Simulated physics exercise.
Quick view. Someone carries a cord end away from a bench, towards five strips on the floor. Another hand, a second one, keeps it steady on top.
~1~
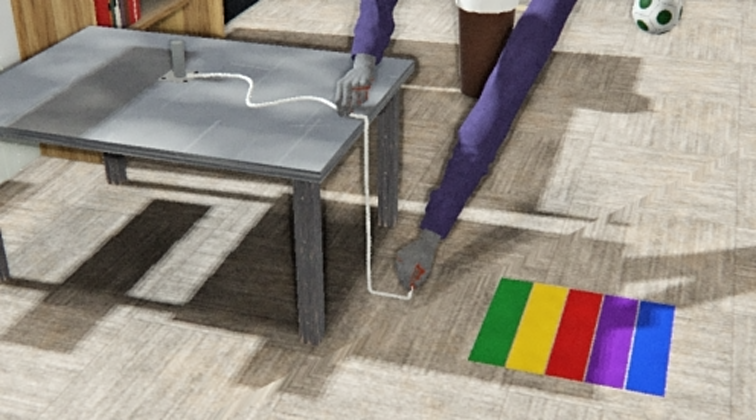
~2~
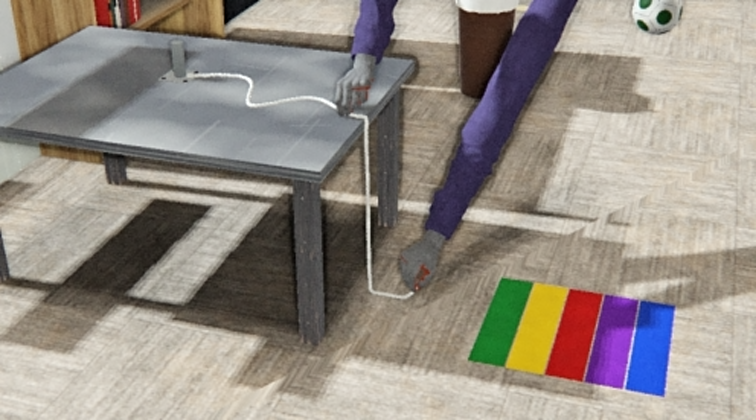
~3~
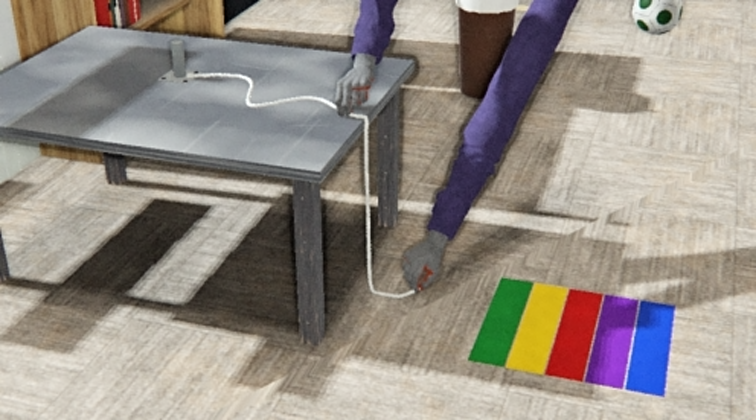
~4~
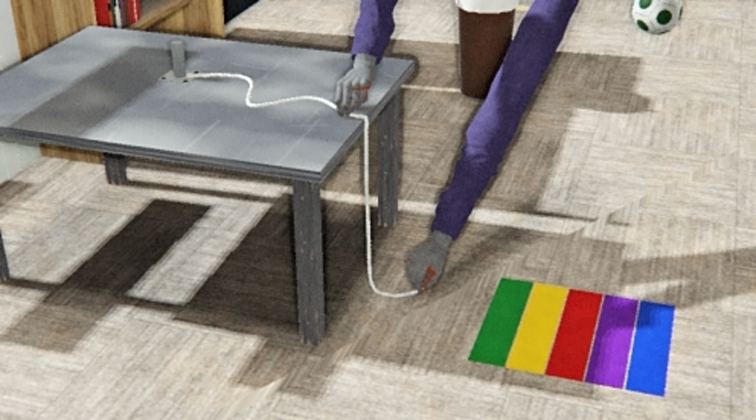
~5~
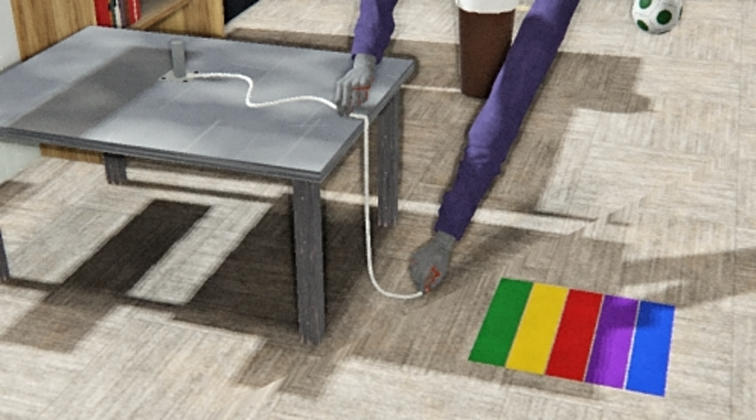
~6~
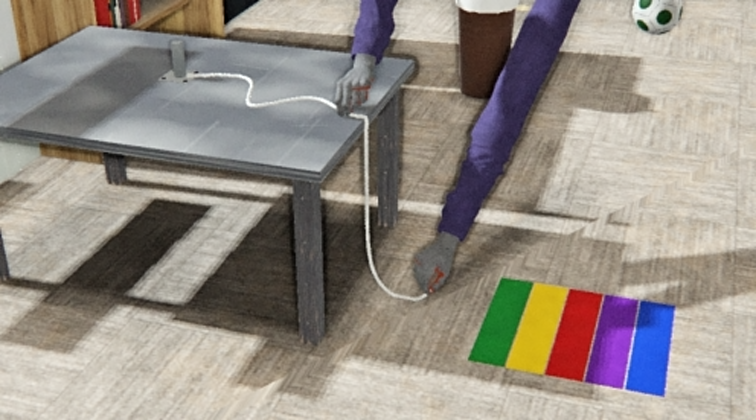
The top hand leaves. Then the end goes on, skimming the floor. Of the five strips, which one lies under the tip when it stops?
The purple strip.
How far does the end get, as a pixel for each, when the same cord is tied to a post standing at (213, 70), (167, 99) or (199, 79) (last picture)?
Roughly (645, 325), then (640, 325), then (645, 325).
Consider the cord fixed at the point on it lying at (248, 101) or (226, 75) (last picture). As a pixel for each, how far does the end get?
Respectively, (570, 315) and (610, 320).
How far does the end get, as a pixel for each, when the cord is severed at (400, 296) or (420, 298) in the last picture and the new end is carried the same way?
Going through both, you get (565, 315) and then (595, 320).
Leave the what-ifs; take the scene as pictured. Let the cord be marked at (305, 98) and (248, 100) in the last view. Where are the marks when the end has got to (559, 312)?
They end up close to (353, 111) and (289, 99).
Soon after, end near (559, 312); over yellow.
After that, end near (596, 318); over red.
At the stop, end near (619, 322); over purple. Over purple.
